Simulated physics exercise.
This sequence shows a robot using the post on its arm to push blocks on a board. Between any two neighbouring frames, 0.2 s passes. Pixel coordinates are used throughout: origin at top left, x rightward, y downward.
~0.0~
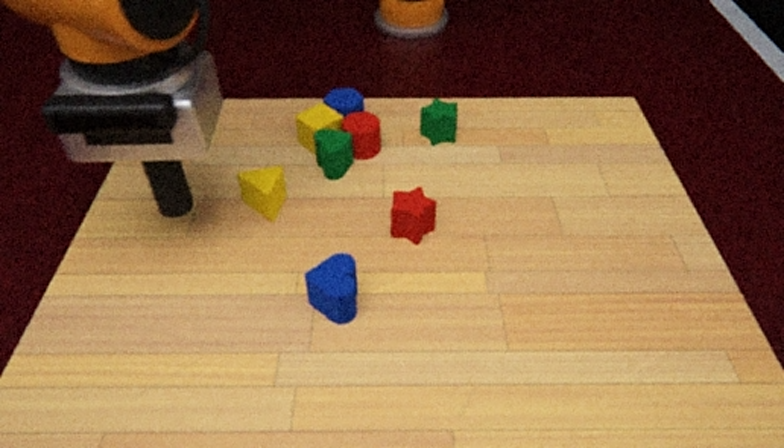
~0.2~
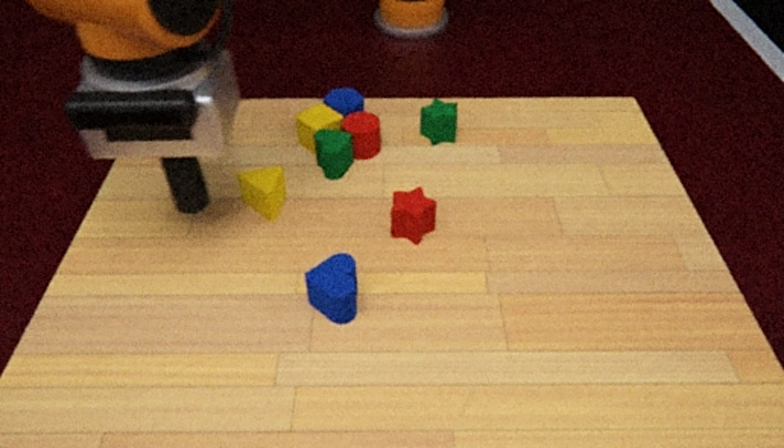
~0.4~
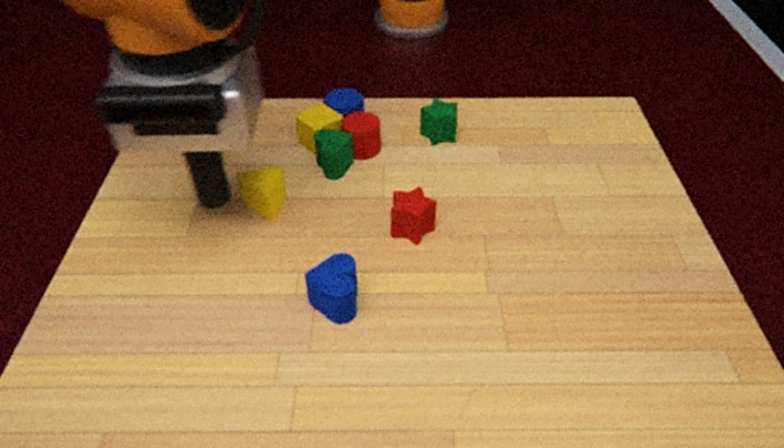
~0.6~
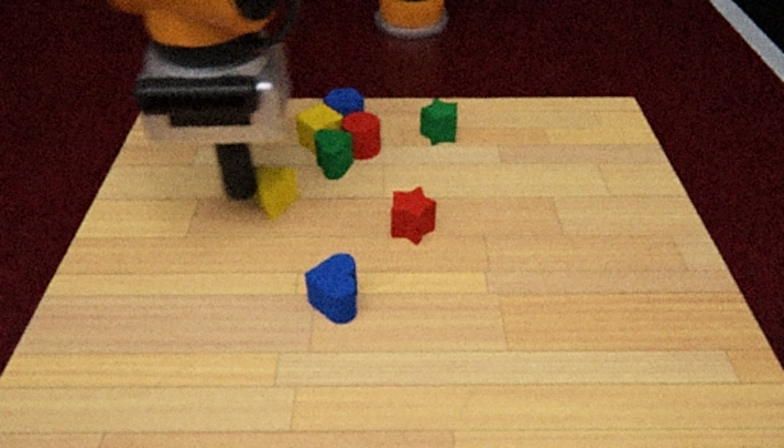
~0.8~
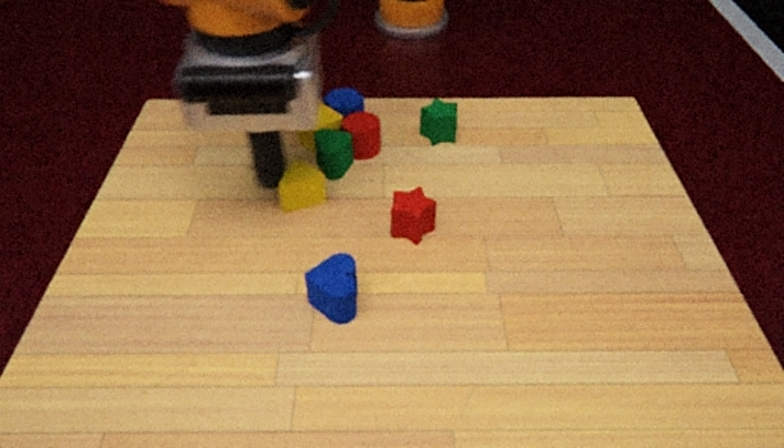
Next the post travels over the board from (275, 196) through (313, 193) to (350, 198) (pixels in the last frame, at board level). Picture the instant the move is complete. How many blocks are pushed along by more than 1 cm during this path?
One block moves more than 1 cm.
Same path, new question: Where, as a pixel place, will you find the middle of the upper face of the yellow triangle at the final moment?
The middle of the upper face of the yellow triangle will lie at about (378, 171) in the picture.
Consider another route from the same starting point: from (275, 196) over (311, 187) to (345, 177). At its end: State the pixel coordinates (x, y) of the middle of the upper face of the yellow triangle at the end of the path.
It comes to (344, 168).
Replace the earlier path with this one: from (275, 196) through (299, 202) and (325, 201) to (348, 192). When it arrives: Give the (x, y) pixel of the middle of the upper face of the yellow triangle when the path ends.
At the end it should sit near (376, 167).
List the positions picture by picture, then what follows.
In the first picture, post's lower end at (177, 208); yellow triangle at (262, 177); green heart-shaped block at (332, 139).
In the second picture, post at (193, 204); blocks still.
In the third picture, post at (215, 199); blocks still.
In the fourth picture, post at (242, 191); yellow triangle at (271, 175).
In the fifth picture, post at (272, 180); yellow triangle at (299, 171); green heart-shaped block at (332, 139).
What follows on the original path. Halfway along, post at (312, 177); yellow triangle at (340, 169).
At the end, post at (349, 182); yellow triangle at (378, 171); green heart-shaped block still.
